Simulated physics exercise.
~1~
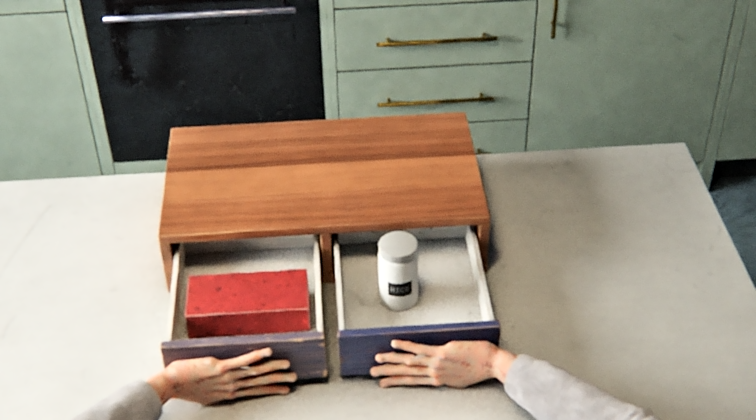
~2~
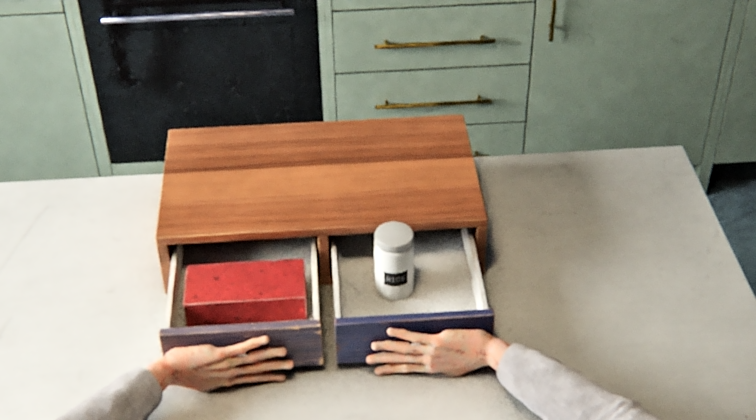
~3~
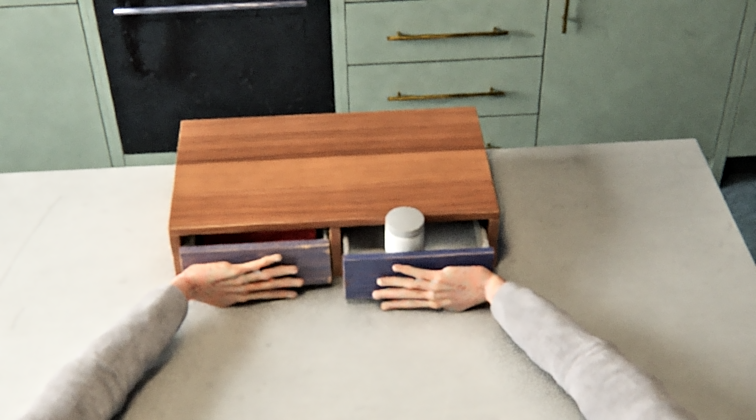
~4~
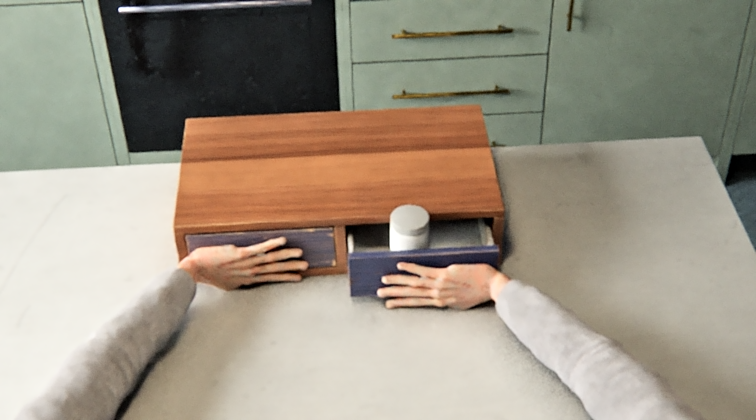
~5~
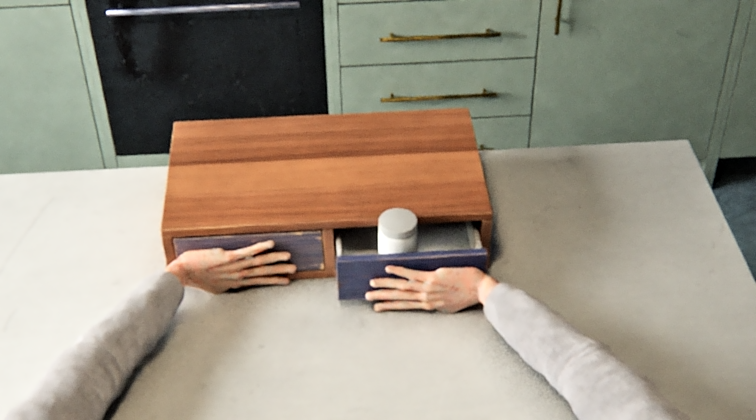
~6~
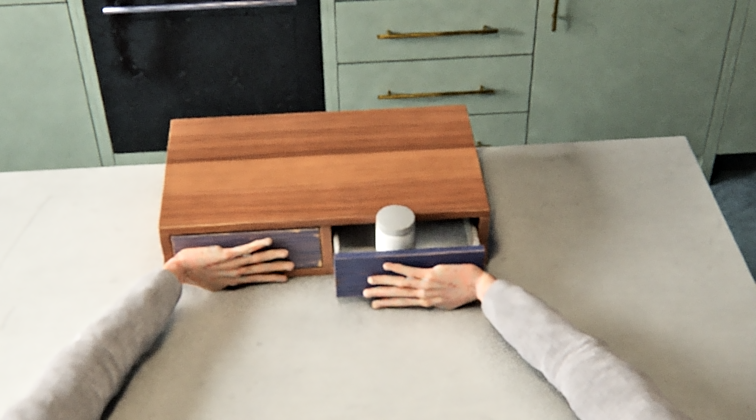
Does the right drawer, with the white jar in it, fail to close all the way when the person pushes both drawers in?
Yes, the right drawer stops partway and stays ajar with the jar standing in it, while the left drawer goes all the way in.
